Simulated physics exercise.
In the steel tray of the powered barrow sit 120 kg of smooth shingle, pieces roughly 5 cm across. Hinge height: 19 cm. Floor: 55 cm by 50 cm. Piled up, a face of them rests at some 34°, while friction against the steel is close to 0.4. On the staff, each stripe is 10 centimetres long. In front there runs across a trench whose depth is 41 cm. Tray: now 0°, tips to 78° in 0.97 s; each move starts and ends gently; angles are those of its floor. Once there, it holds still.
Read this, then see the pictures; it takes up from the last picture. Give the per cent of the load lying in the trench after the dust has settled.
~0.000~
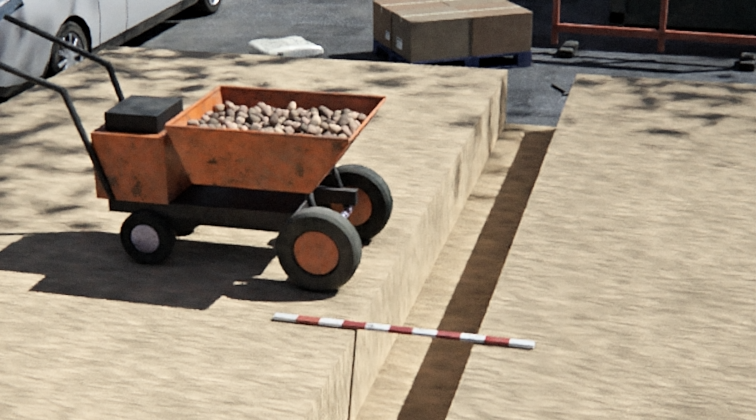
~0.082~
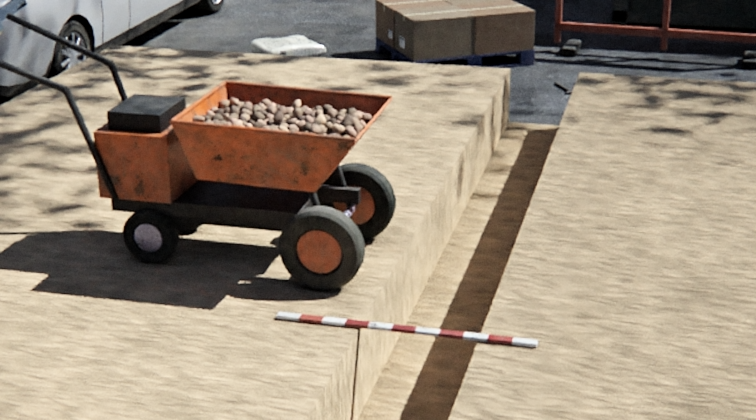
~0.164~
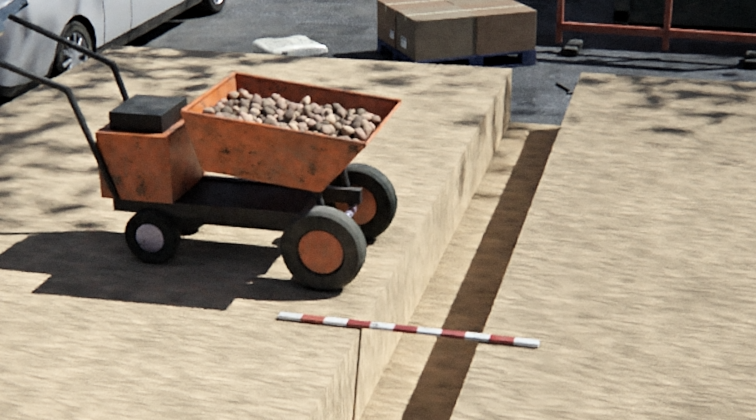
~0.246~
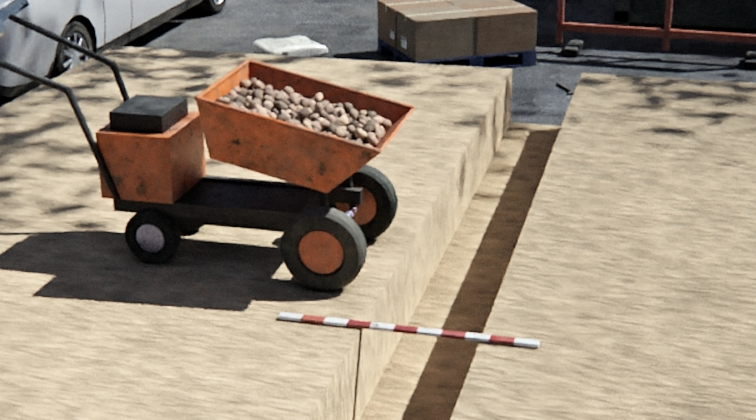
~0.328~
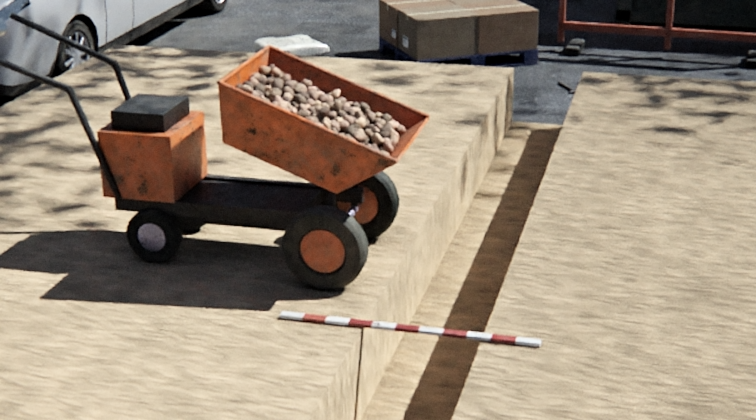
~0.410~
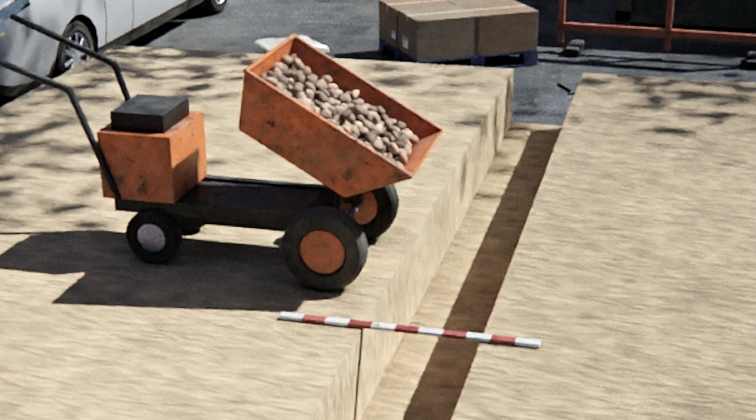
Close to 53 in every hundred.
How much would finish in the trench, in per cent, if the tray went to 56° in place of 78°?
Expect roughly 45 per cent.
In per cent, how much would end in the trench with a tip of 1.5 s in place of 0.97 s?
Then some 60 per cent would.
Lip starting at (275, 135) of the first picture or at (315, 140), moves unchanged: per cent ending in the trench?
100 %, then 95 %.
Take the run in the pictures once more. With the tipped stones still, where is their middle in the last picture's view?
I'd put it close to (498, 334).
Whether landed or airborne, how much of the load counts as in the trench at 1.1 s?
Close to 30 per cent at that time.
After 0.7 s the floor is at 66°; 99 % in the tray, 1 % in the trench; the foremost stones are at (469, 226).
After 1.1 s the floor is at 78°; 39 % in the tray, 28 % in the trench, 33 % past the trench; the foremost stones are at (591, 277).
After 1.4 s the floor is at 78°; 7 % in the tray, 46 % in the trench, 48 % past the trench; the foremost stones are at (741, 298).
After 3.4 s the floor is at 78°; 0 % in the tray, 53 % in the trench, 47 % past the trench; the foremost stones are past the picture's edge.
